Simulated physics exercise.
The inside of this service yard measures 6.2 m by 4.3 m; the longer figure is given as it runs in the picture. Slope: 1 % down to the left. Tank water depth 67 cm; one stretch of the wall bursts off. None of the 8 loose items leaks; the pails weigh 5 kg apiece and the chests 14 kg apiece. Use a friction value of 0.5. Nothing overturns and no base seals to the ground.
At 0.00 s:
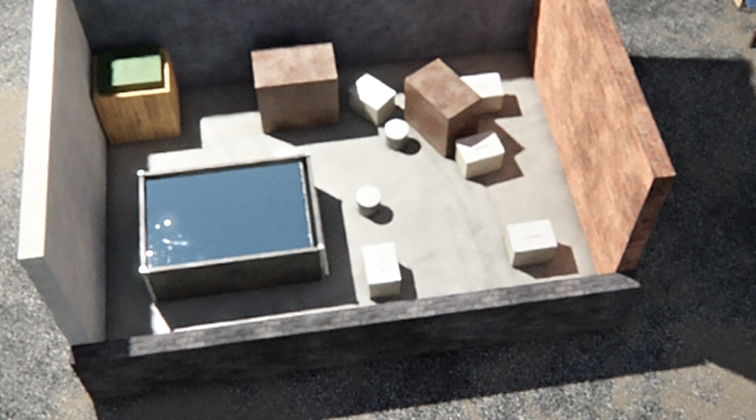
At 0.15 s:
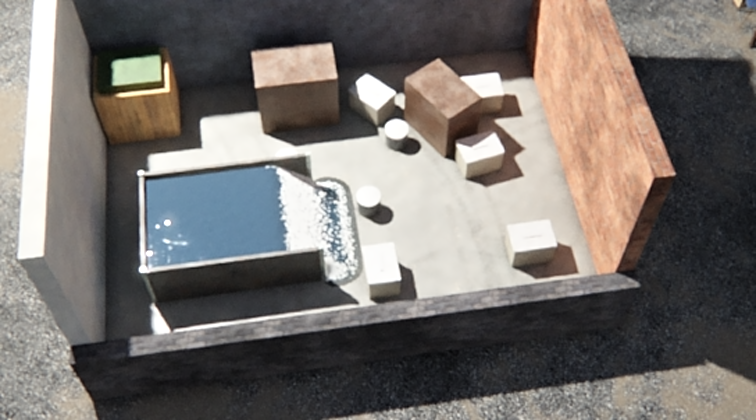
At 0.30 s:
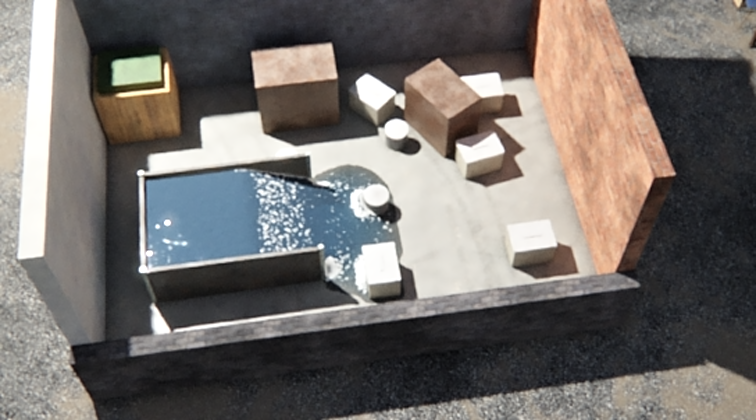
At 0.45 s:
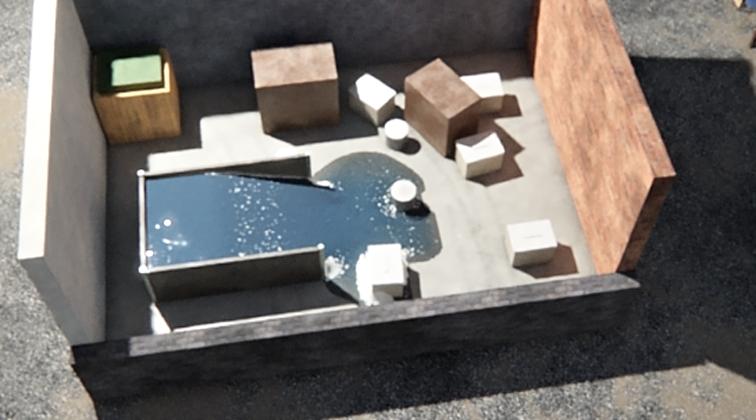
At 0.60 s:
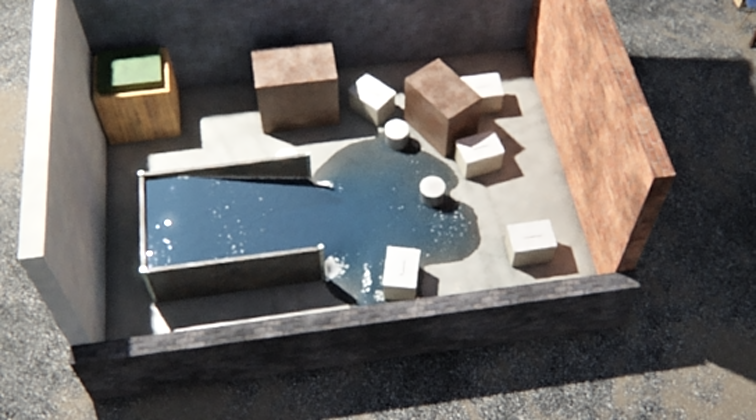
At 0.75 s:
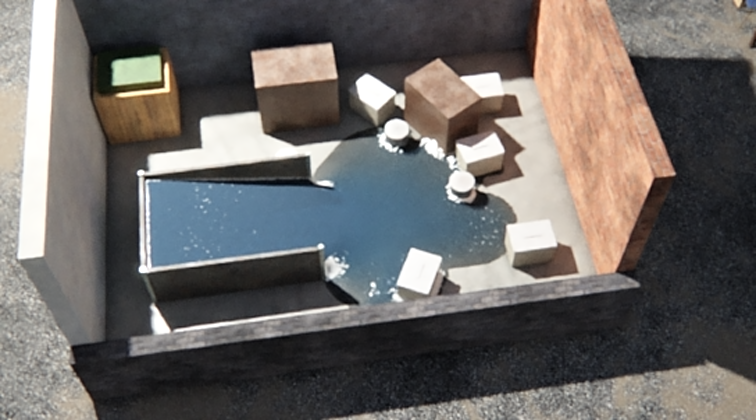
We see a walled yard with a water-filled tank whose right side gives way, sending water across the floor and carrying a small white pail, then a white chest, rightward as the pool spreads among the other objects.
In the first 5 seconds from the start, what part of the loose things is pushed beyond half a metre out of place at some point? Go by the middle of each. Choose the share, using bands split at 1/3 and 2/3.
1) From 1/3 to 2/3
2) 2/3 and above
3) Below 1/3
Option 2: 2/3 and above.
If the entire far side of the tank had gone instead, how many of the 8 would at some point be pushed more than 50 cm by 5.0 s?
In that case 4 of them.
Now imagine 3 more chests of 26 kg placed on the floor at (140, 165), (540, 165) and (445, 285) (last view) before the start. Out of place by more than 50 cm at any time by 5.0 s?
Going through them in turn, I'd say not that far, beyond and beyond.
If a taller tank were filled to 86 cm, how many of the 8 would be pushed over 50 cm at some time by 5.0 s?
That would make 7 of them.
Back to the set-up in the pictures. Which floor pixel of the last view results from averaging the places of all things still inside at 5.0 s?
(417, 128).
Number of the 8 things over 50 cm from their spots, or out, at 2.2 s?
That would be 5.
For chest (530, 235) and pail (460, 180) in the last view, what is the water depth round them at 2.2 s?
Depth approx. 30 cm / 18 cm.
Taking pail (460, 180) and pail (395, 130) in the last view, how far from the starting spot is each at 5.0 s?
250 cm, then 100 cm.
After 1.1 s 2 of 8 are over 50 cm from their spots; 1 afloat.
After 2.2 s 5 of 8 are over 50 cm from their spots; 3 afloat.
After 3.5 s 6 of 8 are over 50 cm from their spots; 7 afloat.
After 5.0 s 6 of 8 are over 50 cm from their spots, and 6 have been at some point; 7 afloat.
